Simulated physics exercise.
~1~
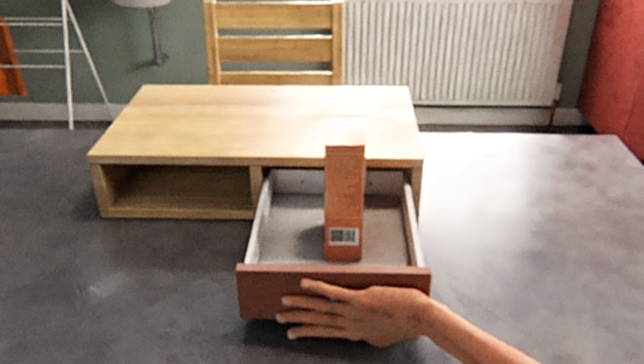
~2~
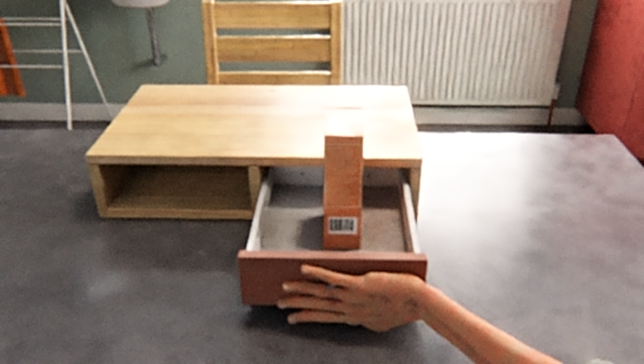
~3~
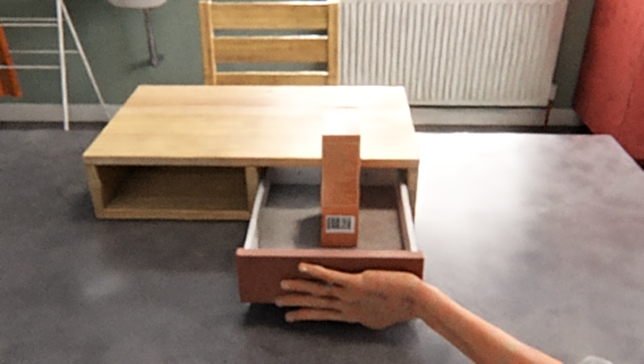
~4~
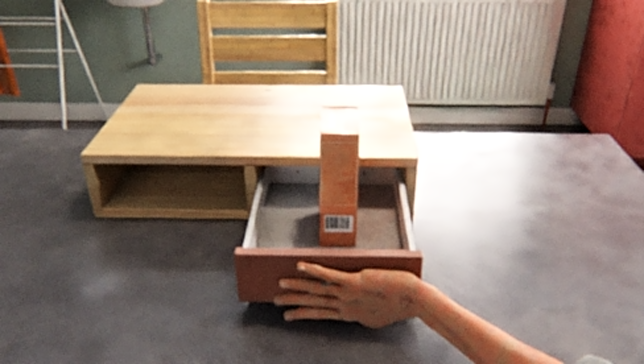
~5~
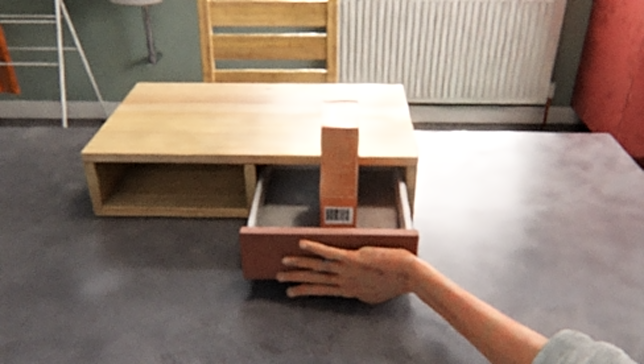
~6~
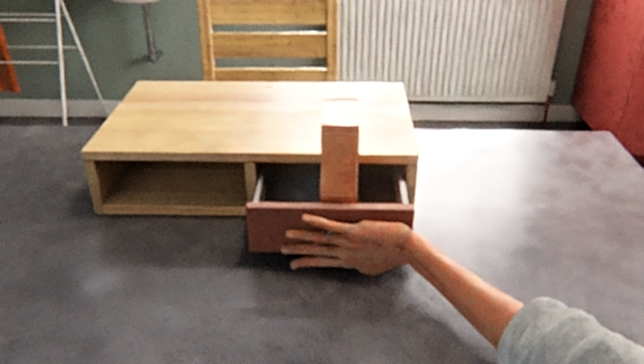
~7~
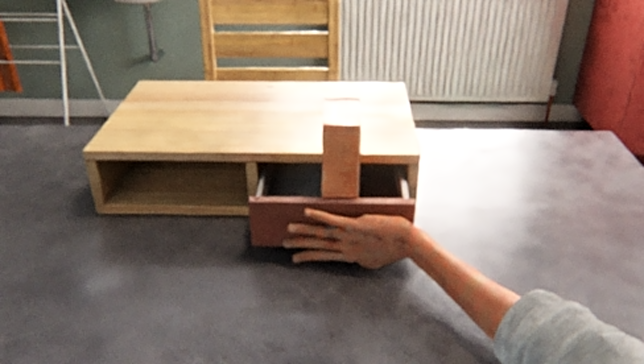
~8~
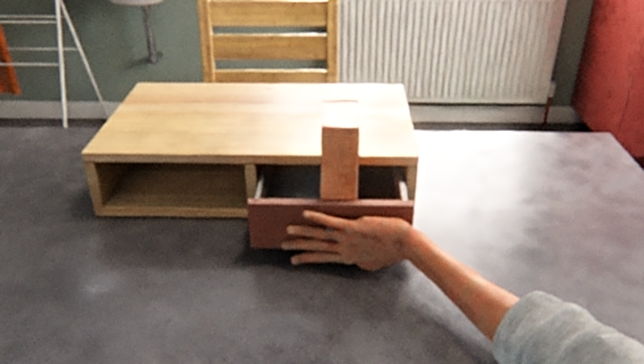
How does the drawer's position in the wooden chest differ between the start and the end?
At the start the drawer is pulled far out of the chest. By the end it sits much farther in but is still partly open.
